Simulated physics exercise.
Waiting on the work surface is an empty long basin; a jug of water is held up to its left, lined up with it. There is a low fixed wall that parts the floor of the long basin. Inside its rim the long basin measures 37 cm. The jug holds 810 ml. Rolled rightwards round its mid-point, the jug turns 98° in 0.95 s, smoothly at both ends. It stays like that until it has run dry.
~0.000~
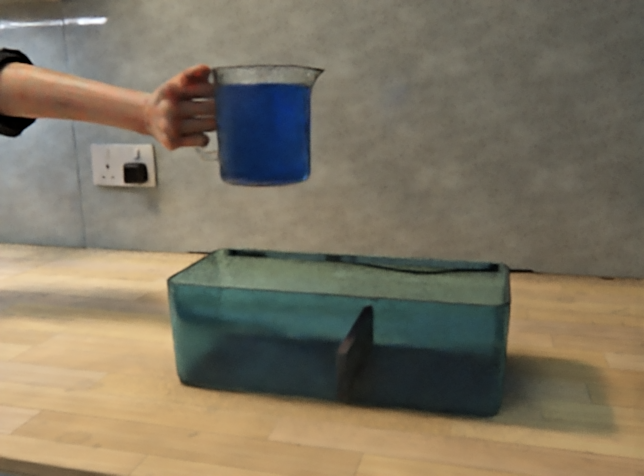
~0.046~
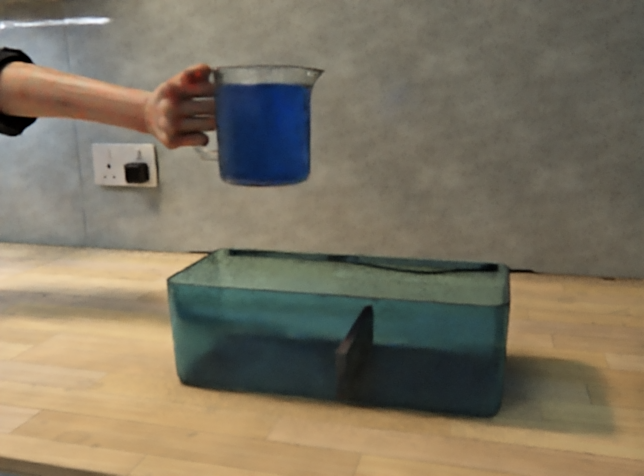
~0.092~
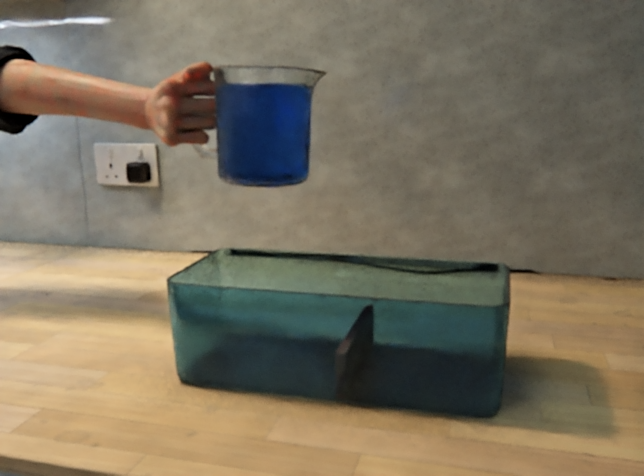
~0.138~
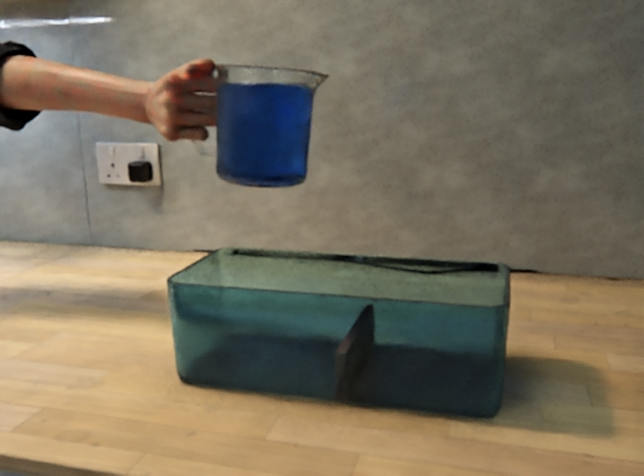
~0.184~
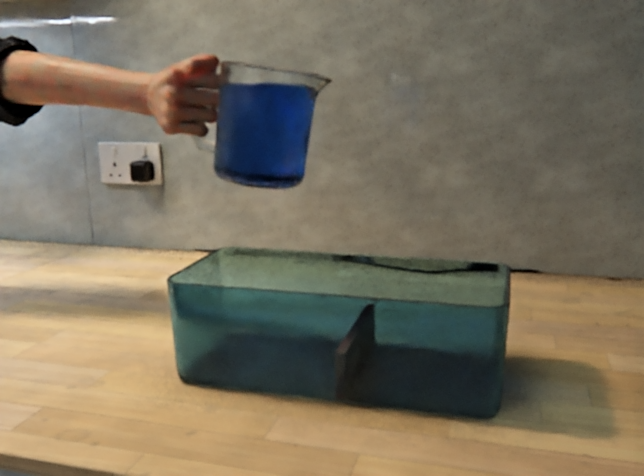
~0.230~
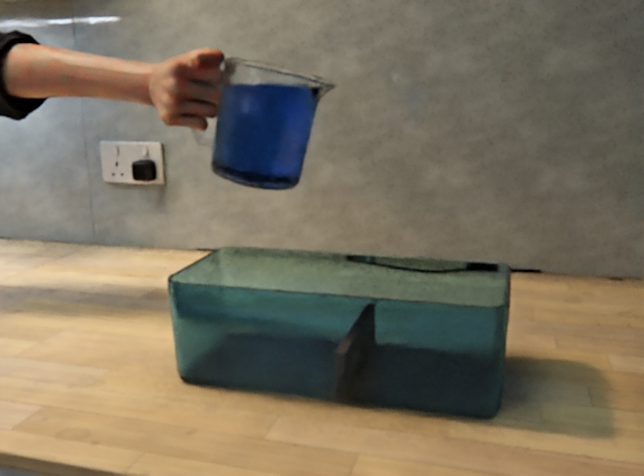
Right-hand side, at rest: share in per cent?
94 per cent.
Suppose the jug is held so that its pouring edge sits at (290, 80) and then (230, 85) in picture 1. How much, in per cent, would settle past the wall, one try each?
Respectively about 60 and 5 percent.
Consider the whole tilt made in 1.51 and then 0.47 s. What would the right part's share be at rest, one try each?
About 95 %, then about 90 %.
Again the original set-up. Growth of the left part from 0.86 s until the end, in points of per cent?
Around 4 in a hundred.
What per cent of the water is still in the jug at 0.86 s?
Around 32 in a hundred is still there.
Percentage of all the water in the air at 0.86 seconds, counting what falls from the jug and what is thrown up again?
About 24 % of the total.
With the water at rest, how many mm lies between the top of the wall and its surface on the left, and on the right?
Left side: Around 52 mm. Right side: Around 22 mm.
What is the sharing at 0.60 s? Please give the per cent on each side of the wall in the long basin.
0 left and 3 right, roughly.
Then, 0.60 s in, the tilt is 68° and 80 per cent is still to pour, 0 is left of the wall and 3 right of it.
Then, 0.86 s in, the tilt is 96° and 33 per cent is still to pour, 1 is left of the wall and 42 right of it.
Then, 1.14 s in, the tilt is 98° and 7 per cent is still to pour, 2 is left of the wall and 84 right of it.
Then, 1.45 s in, the tilt is 98° and 1 per cent is still to pour, 3 is left of the wall and 94 right of it.
Finally, 5 per cent lies left of the wall, 94 right of it and 1 outside.
